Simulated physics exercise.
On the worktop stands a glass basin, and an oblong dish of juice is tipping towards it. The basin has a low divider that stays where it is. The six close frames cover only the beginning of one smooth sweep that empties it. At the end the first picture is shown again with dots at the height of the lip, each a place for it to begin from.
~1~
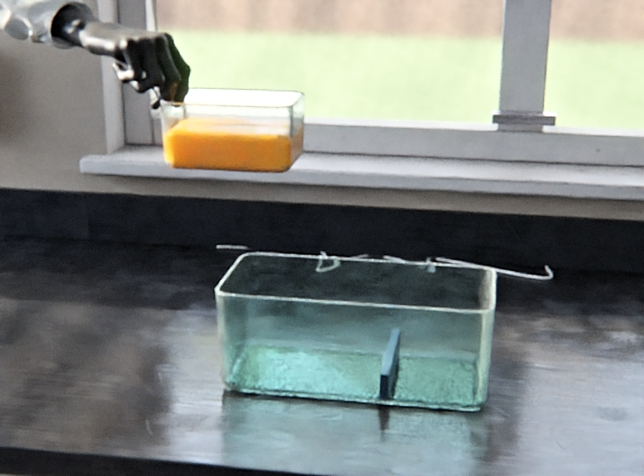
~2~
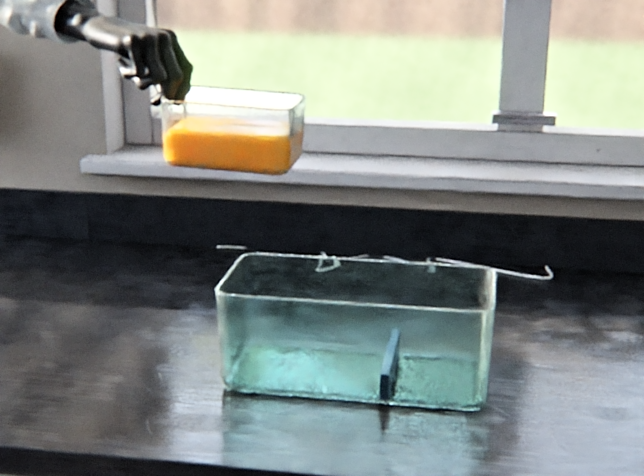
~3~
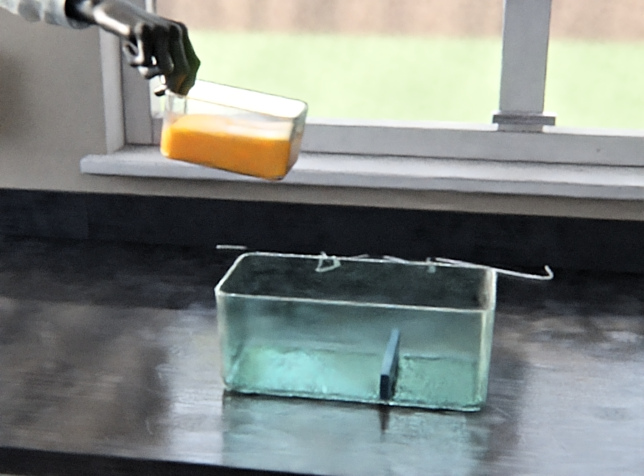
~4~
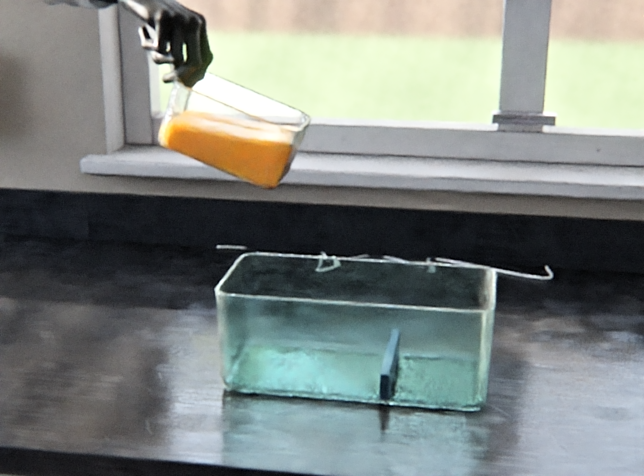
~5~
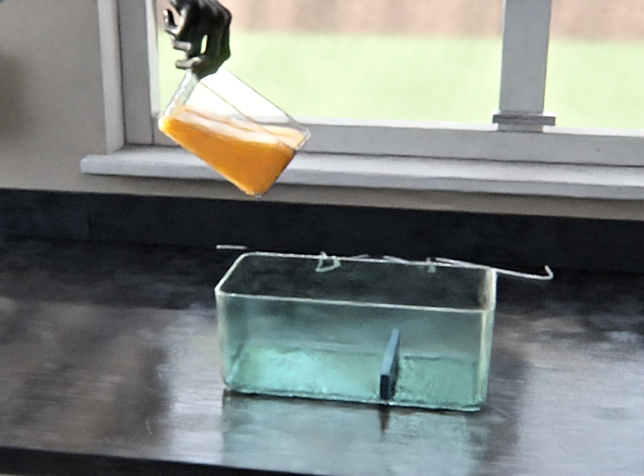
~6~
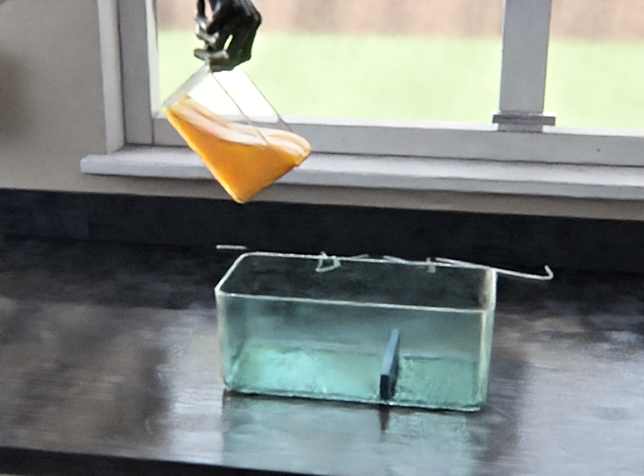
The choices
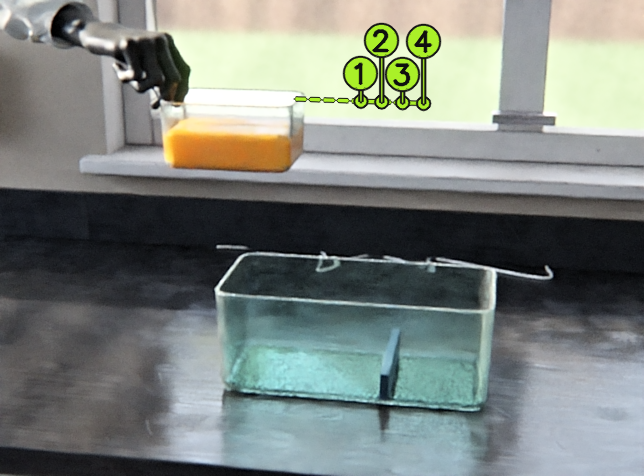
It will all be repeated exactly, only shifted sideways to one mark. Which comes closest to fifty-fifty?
Spot 1.
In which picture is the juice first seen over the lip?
Picture 6.
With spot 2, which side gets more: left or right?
The right side.
On the marked copy, 1 at (360, 101); 2 at (381, 102); 3 at (402, 102); 4 at (423, 103).
For spot 1, about 49 % ends left of the wall and 48 % right of it; 3 % is lost outside.
For spot 2, about 32 % ends left of the wall and 64 % right of it; 3 % is lost outside.
For spot 3, about 19 % ends left of the wall and 73 % right of it; 8 % is lost outside.
For spot 4, about 21 % ends left of the wall and 75 % right of it; 4 % is lost outside.
